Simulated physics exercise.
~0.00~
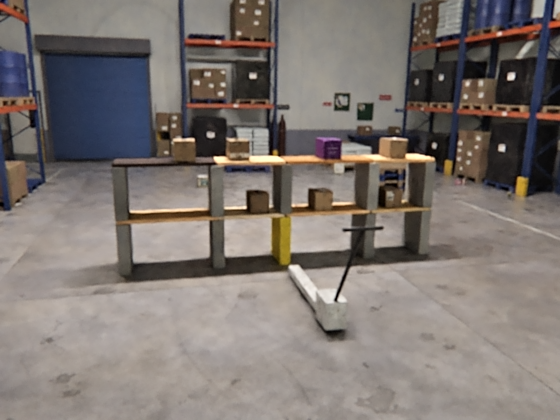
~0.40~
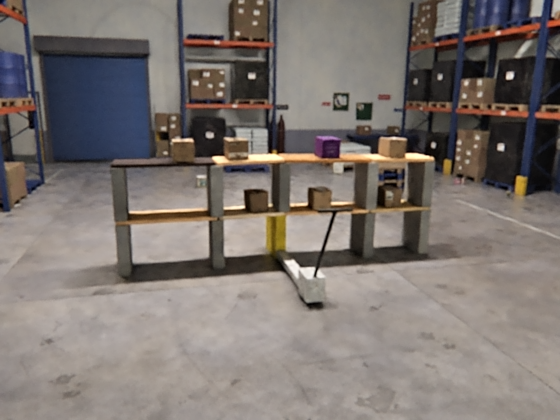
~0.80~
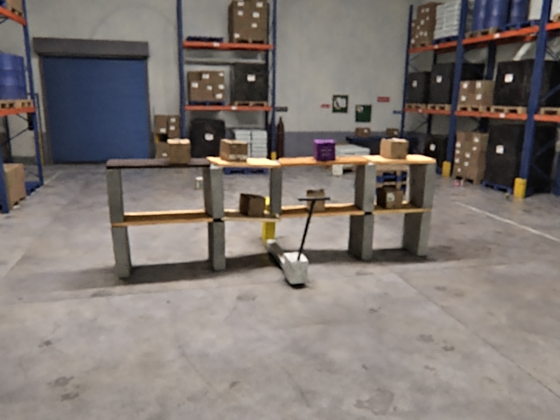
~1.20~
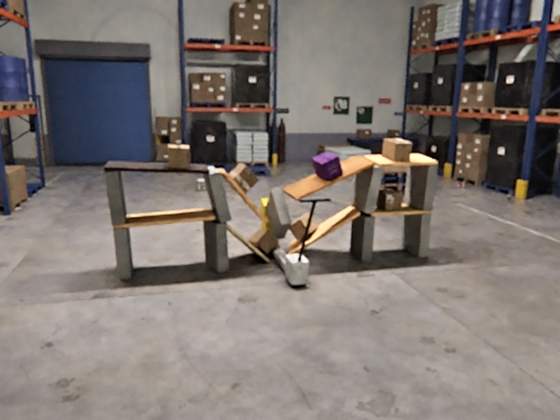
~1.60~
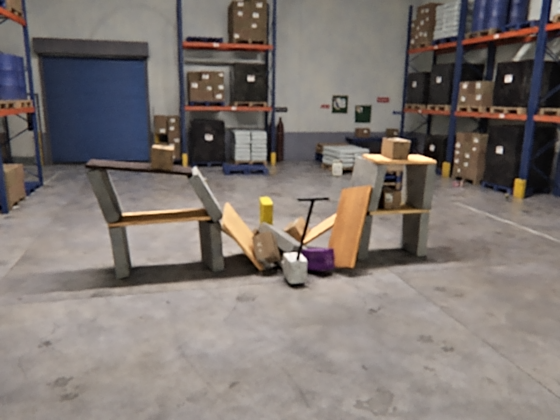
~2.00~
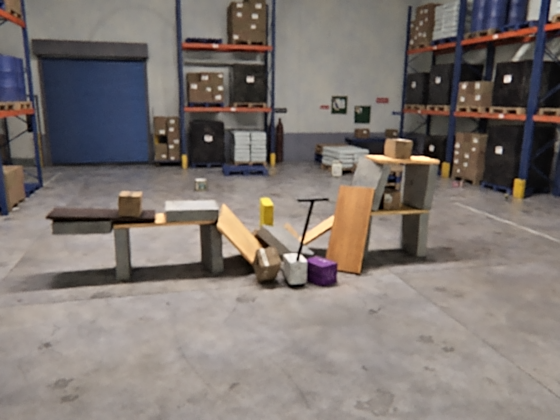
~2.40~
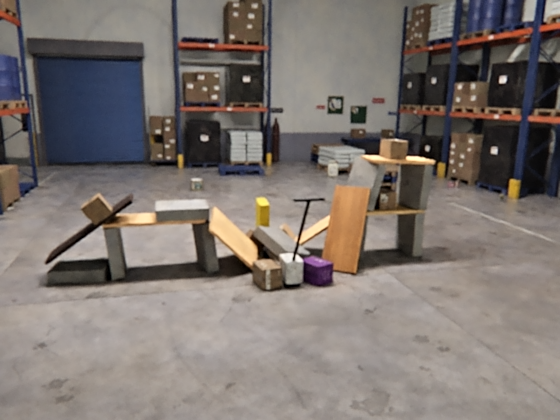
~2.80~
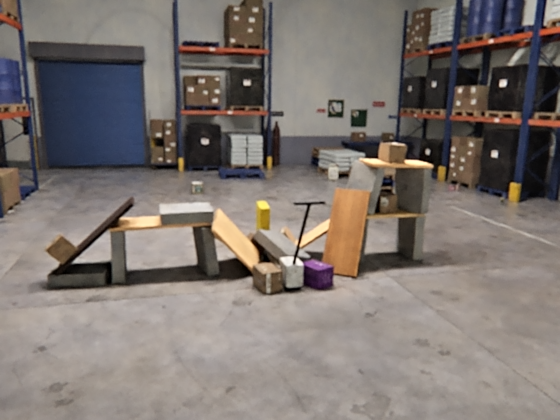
Warehouse floor, floor jack shoving yellow upright from under two-tier block-and-board rack, middle and left end collapsing, right end standing.
